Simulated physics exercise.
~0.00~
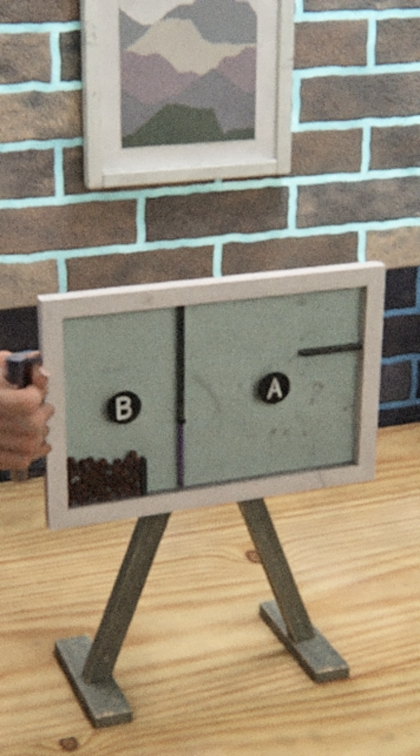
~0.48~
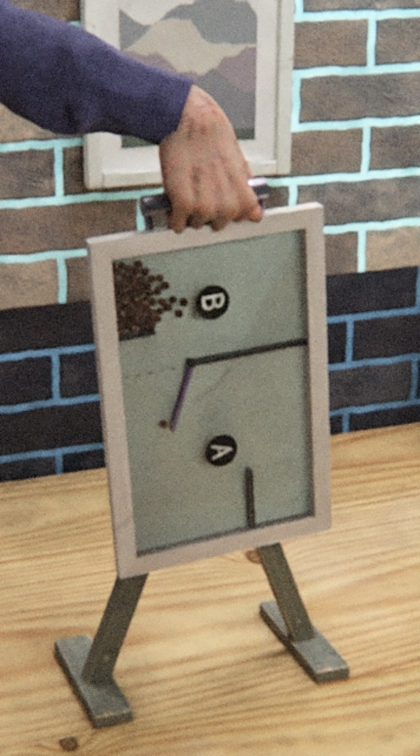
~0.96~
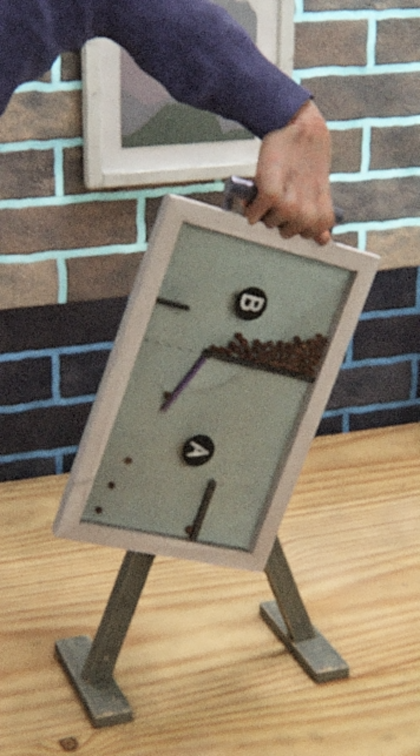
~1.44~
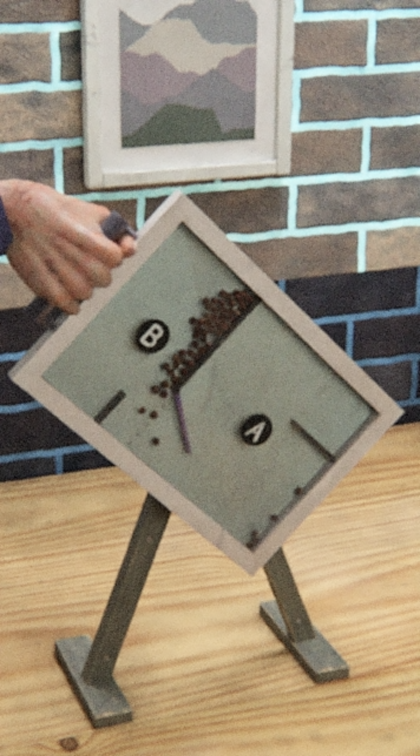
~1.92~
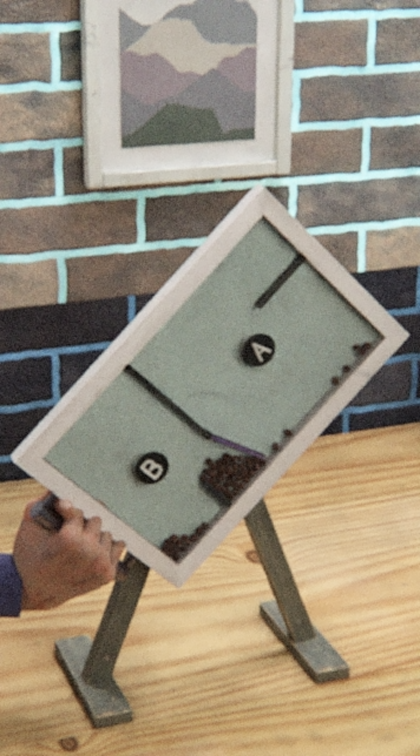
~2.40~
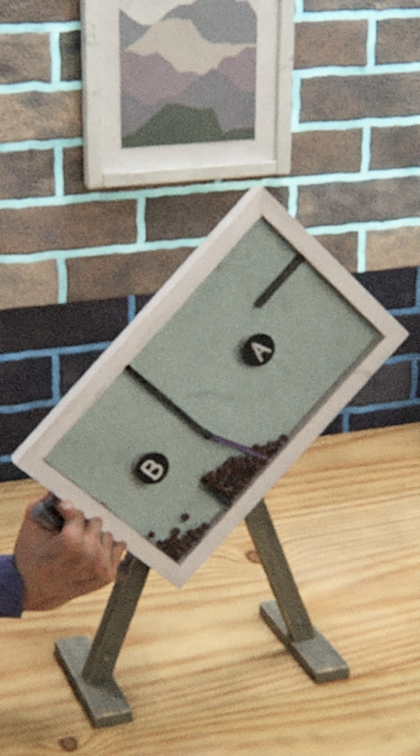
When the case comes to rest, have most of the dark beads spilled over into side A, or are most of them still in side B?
Most of the beads are still in side B. Only a smaller part of them ends up in side A.
